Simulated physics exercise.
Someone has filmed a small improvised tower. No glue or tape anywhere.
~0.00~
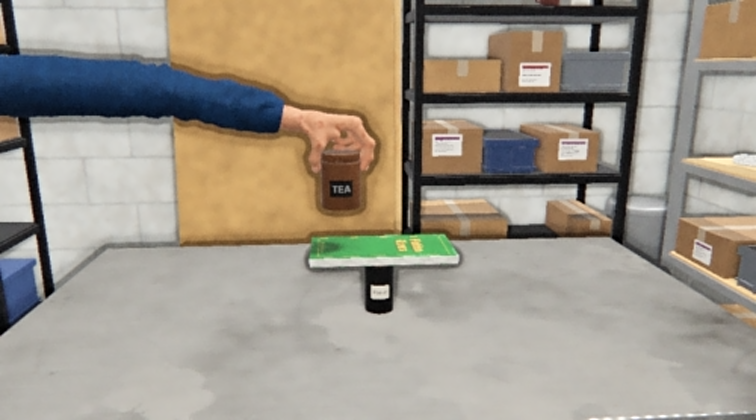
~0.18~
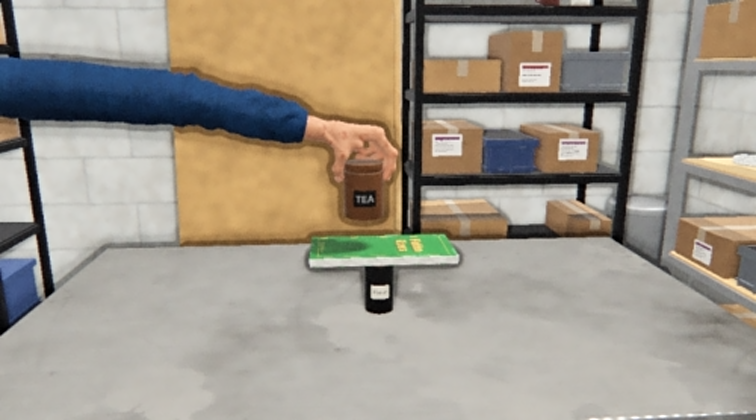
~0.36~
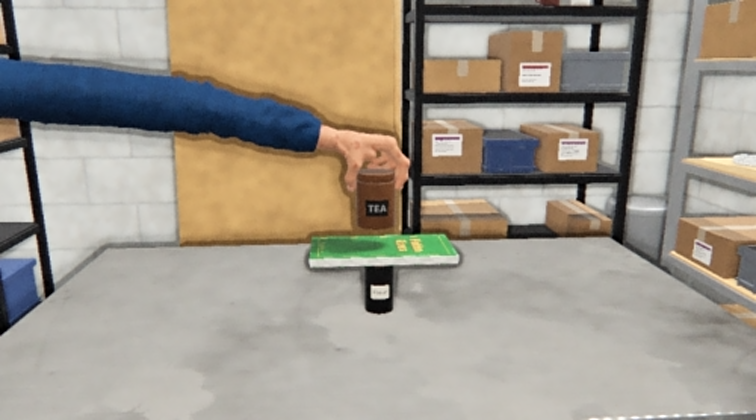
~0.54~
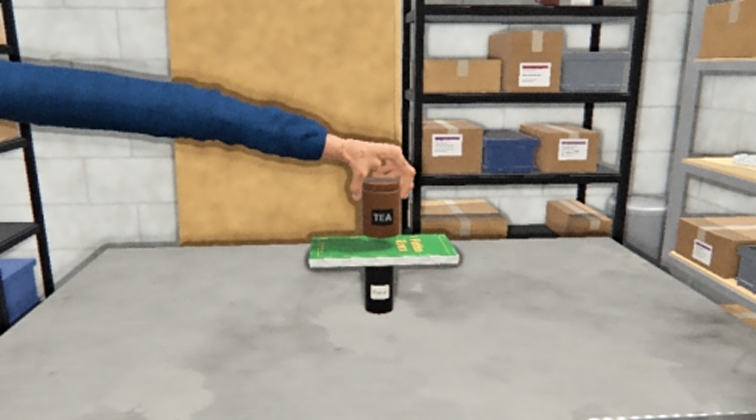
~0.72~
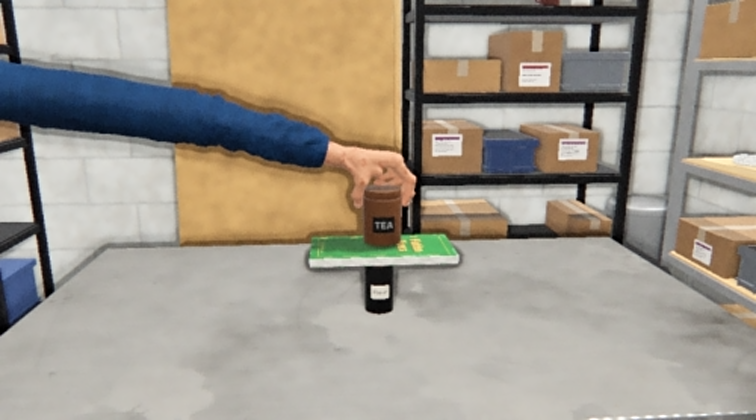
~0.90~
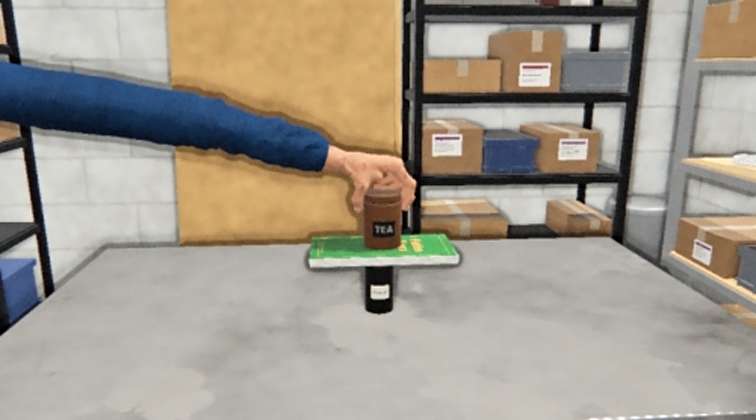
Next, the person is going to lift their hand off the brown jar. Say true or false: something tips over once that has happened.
False - nothing tips over.
By 1.10 s, all is still.
By 1.40 s, brown jar resting near (382, 219).
When it is over (2.0 s), all 3 as before. End places, in pixels of the last picture, brown jar near (382, 219). The stack stays up.
